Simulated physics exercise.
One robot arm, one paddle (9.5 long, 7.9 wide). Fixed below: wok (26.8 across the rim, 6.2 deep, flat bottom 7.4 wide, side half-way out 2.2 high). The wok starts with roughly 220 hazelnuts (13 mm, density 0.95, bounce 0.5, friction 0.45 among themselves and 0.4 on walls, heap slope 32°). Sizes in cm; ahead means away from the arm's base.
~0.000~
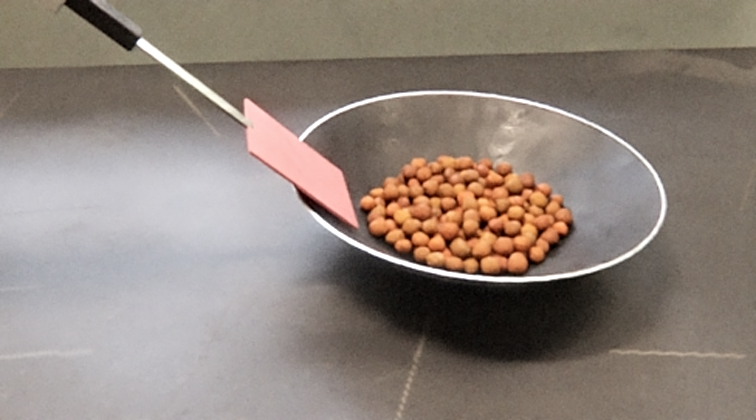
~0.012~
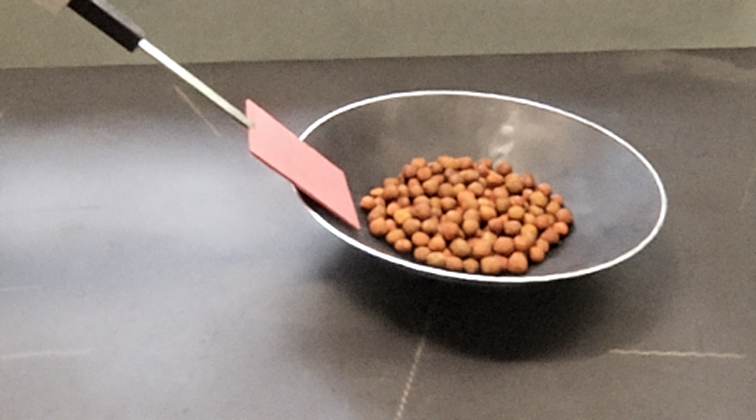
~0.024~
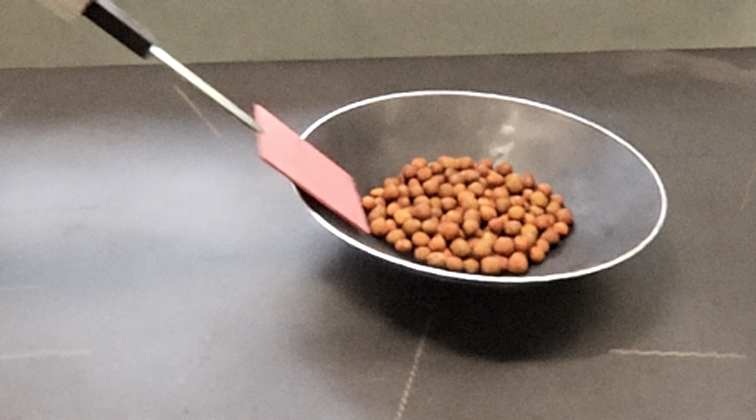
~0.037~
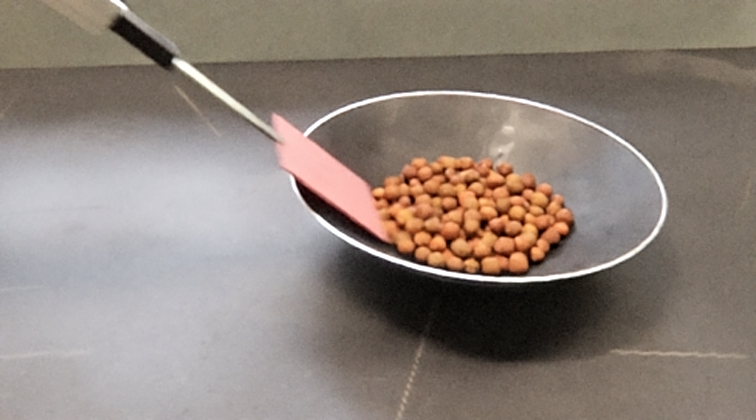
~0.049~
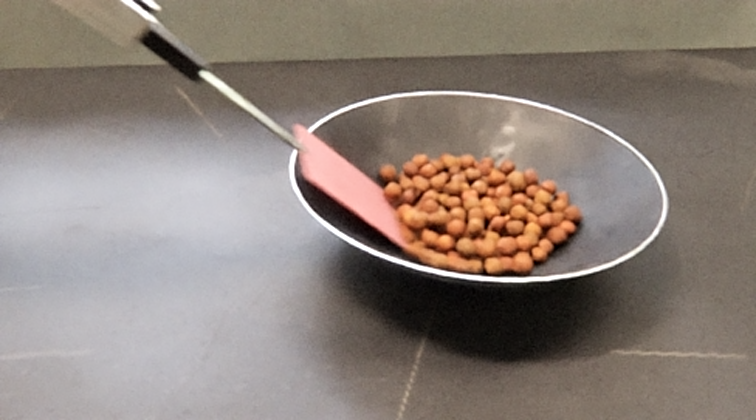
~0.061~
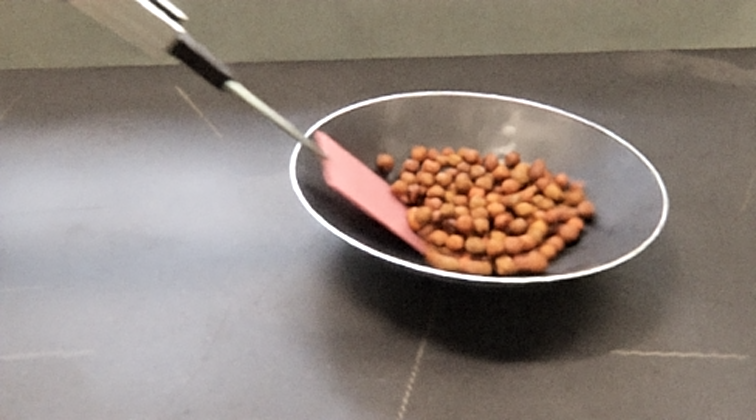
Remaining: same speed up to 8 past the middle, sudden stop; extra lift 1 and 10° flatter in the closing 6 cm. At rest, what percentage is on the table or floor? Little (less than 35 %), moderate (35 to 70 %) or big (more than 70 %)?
On the table or floor the share is moderate, 35 to 70 %.
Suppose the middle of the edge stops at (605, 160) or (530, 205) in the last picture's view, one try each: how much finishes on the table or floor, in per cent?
Some 60 and 20 per cent.
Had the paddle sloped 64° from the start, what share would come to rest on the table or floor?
In that case some 60 per cent.
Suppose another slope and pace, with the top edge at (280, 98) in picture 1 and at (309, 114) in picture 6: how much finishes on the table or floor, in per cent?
Some 15 per cent.
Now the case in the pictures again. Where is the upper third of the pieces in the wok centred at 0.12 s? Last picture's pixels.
Near (584, 174).
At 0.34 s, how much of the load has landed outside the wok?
Roughly 30 per cent.
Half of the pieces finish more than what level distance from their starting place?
About 12 cm.
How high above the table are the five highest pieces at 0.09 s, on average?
Roughly 6 cm.
After 0.09 s, sloping 43°, highest piece 6 above the table; 222 in the wok.
After 0.12 s, sloping 40°, highest piece 8 above the table; 221 in the wok, 1 on the blade or in flight.
After 0.34 s, sloping 33°, highest piece 8 above the table; 119 in the wok, 70 on the table or floor, 33 on the blade or in flight.
After 1.39 s, sloping 33°, highest piece 5 above the table; 118 in the wok, 104 on the table or floor.
In the end, 118 in the wok, 104 on the table or floor. That is 47 % on the table or floor.
